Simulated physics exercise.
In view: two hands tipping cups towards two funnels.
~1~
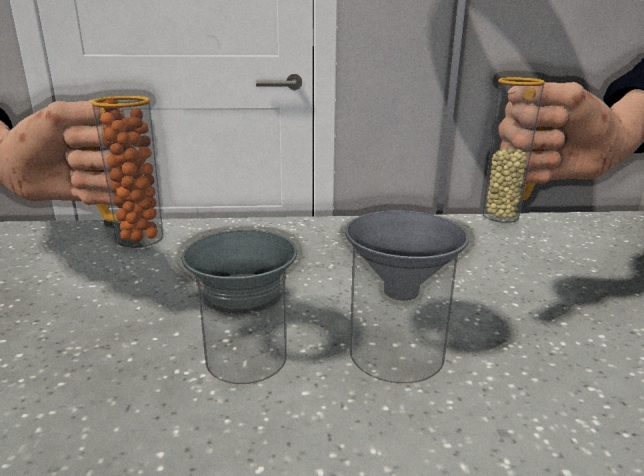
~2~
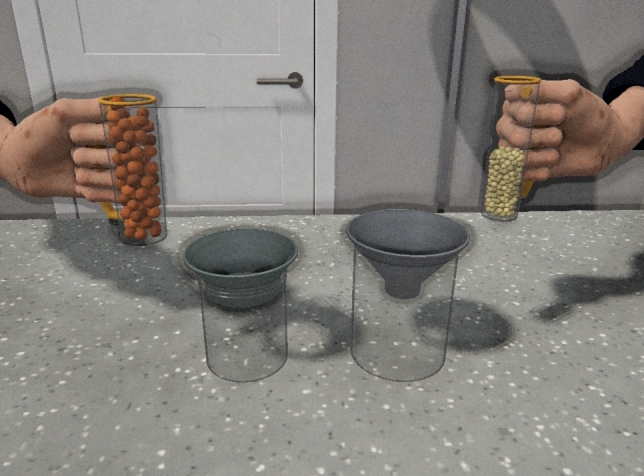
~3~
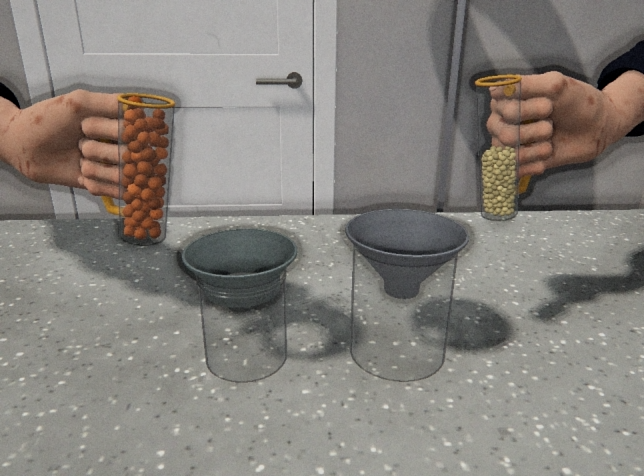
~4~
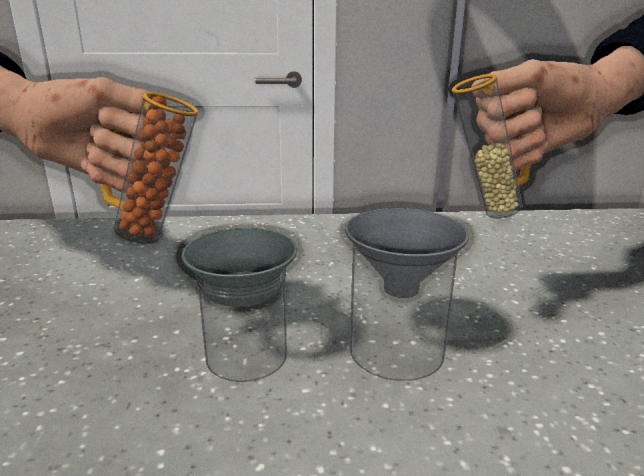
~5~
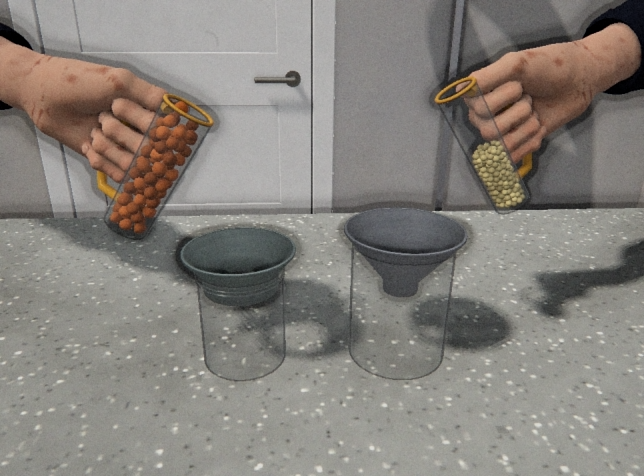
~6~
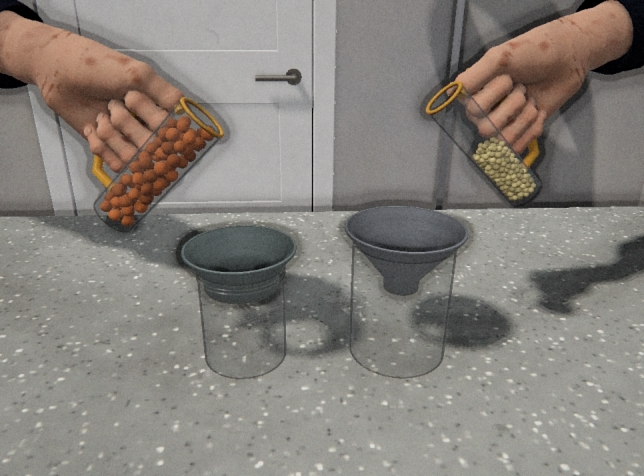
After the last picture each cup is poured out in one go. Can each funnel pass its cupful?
The left funnel lets everything through; the right one lets everything through.
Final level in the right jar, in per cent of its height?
Around 10 per cent.
Then, 0.20 s on from there, left, the whole lot still in the cup; right, the whole lot still in the cup.
Then, 0.46 s on from there, left, all but a few still in the cup, only a few in or over the funnel; right, the whole lot still in the cup.
Then, 0.73 s on from there, left, all but a few still in the cup, only a few in or over the funnel, a little down in the jar; right, the whole lot still in the cup.
In the end, left, the whole lot down in the jar; right, the whole lot down in the jar.
